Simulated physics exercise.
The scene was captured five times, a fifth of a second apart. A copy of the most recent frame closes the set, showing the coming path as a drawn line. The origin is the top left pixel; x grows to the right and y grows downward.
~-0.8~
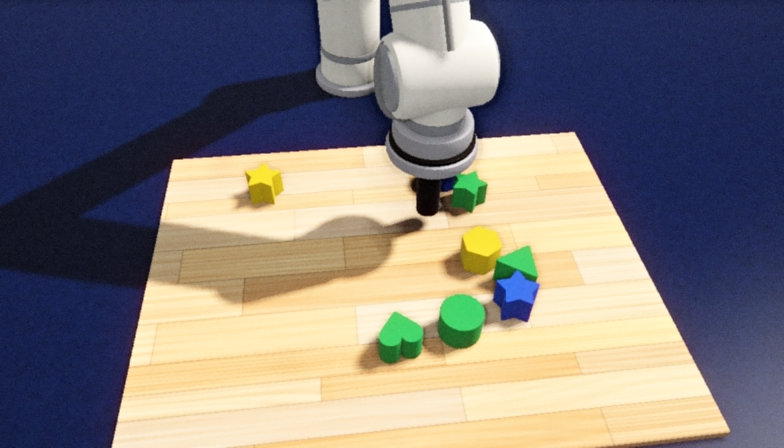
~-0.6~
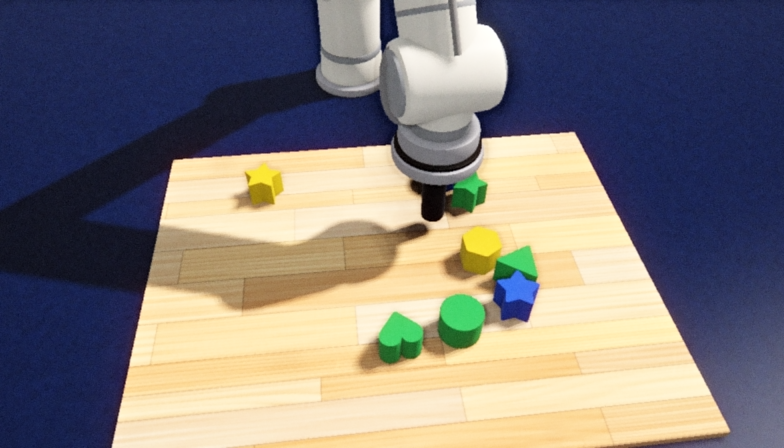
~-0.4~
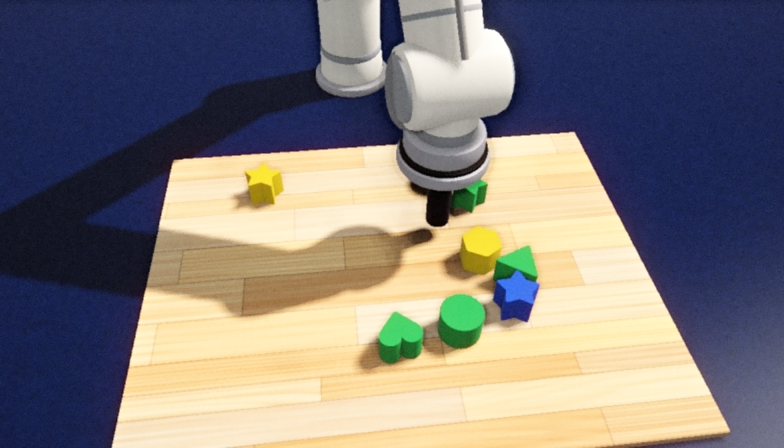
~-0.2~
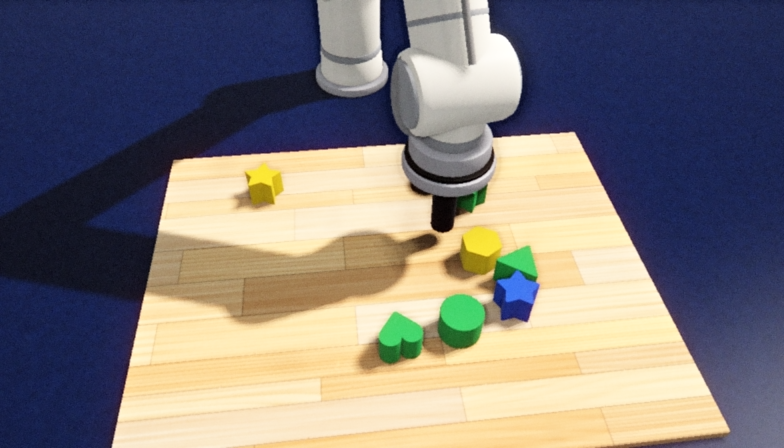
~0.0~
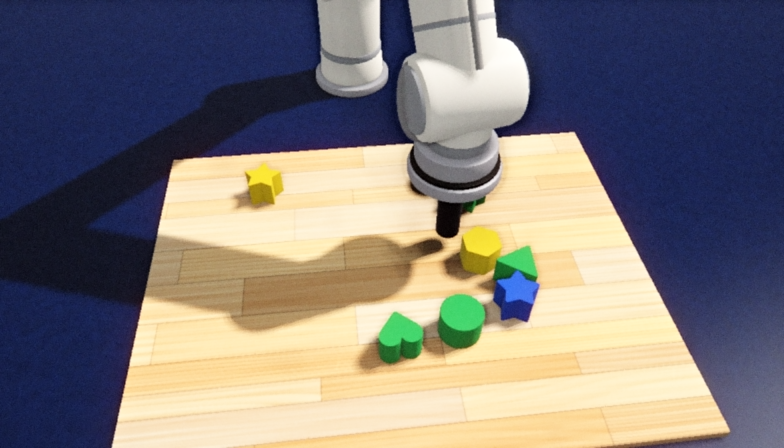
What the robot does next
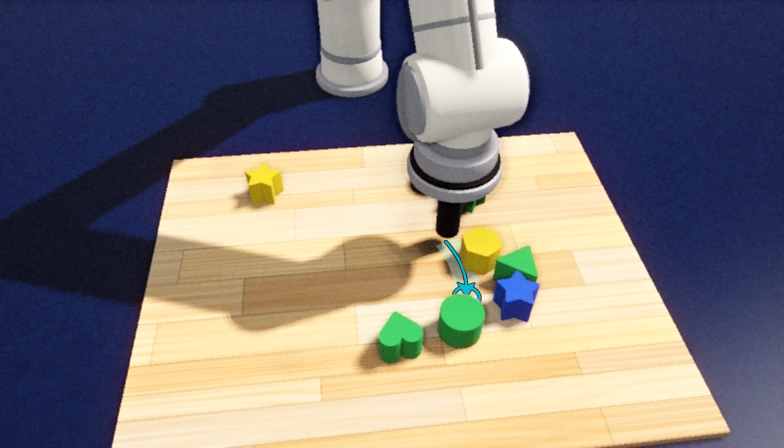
A white robotic arm with a black post at its tip moves slightly over a light wooden board on a dark blue surface, seen from above at an angle. A yellow star sits at upper left, a green star near the arm, and a yellow hexagon, green triangle, blue star, green cylinder and green heart lie lower down. The post drifts slowly down and right toward the hexagon, while the blocks and camera stay still.
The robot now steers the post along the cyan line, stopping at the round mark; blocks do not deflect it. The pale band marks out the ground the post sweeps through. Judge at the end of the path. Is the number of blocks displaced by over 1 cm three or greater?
My answer is no.
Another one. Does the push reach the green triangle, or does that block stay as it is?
Put simply, it goes somewhere else.
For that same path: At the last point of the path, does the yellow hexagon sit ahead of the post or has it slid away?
Looking at the end of the path, the yellow hexagon has slipped free of the post.
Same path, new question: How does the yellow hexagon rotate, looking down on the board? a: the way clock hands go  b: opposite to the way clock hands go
Answer: B.
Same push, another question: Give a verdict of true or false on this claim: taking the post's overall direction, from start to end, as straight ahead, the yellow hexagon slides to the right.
False.
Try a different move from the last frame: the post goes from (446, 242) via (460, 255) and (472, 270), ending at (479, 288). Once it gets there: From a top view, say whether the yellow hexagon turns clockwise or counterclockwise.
It twists anticlockwise.
The drawn path runs from (446, 242) by way of (458, 258) and (465, 277) to (467, 297).
What follows on the original path. Halfway along, post at (464, 256); yellow hexagon at (497, 253), turned 30° anticlockwise; green triangle at (533, 262), turned 25° anticlockwise.
At the end, post at (469, 286); green circular block not moved; yellow hexagon at (500, 257), turned 50° anticlockwise; green triangle at (539, 262), turned 25° anticlockwise.
